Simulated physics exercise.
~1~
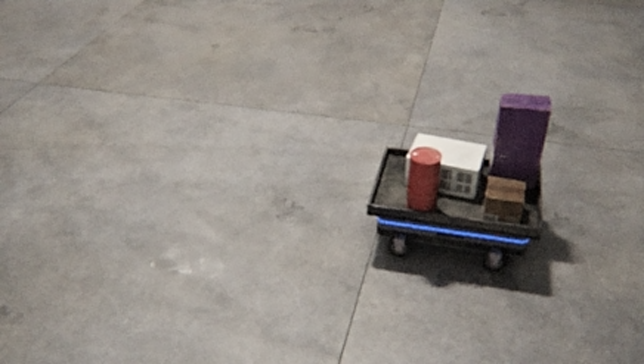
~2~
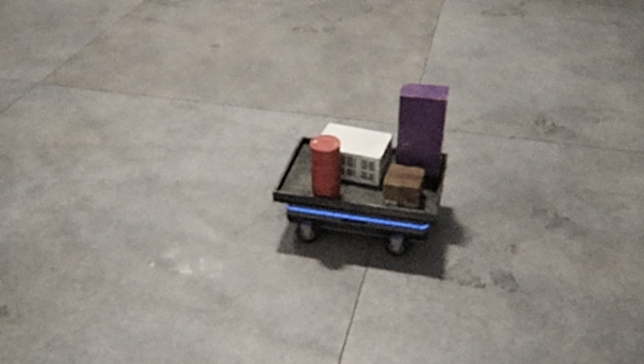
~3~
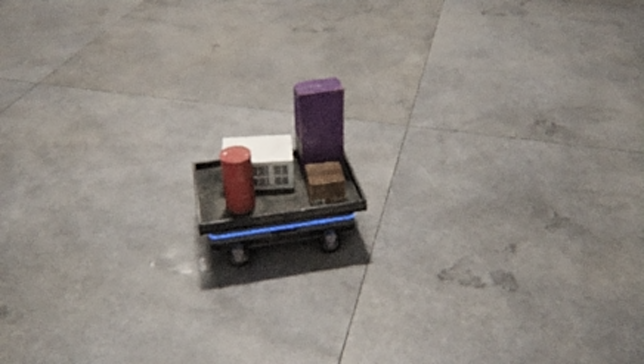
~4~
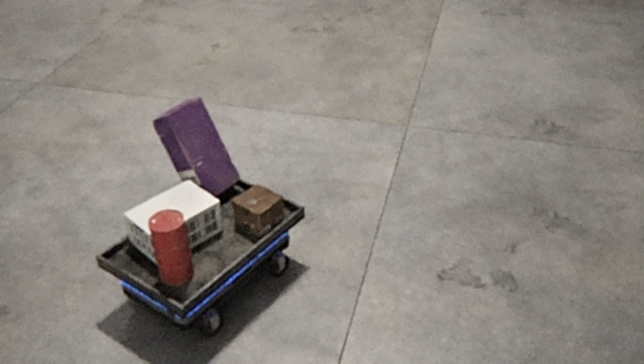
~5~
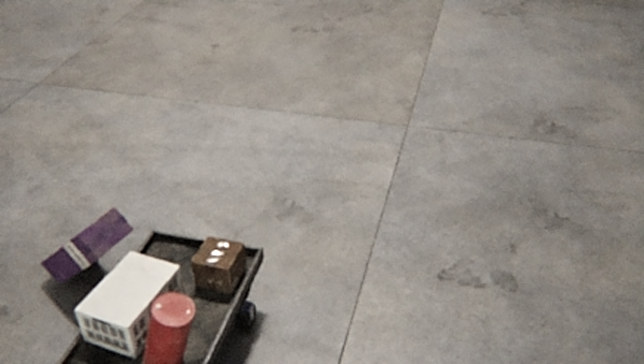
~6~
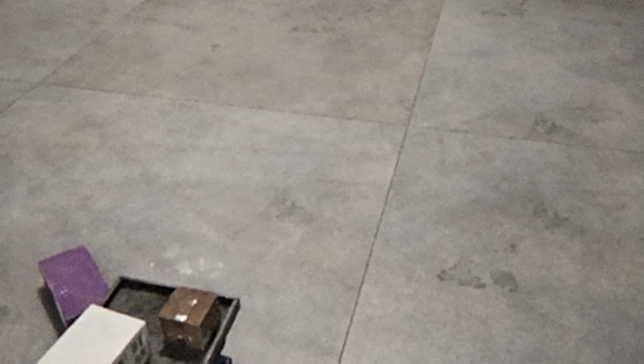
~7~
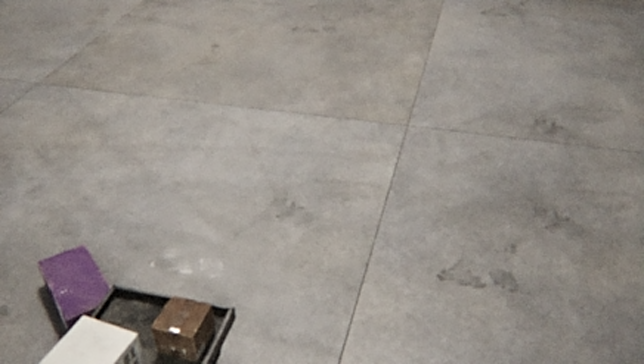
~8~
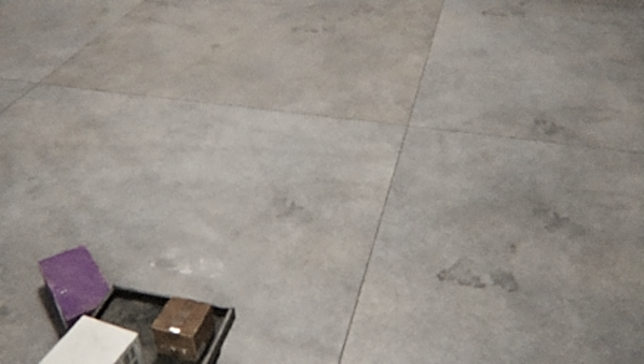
A flat cart carrying a red canister, a white crate, a brown parcel and a tall purple box rolled left, then swung toward the viewer; the purple box toppled off onto the floor, and the cart stopped partly out of view.
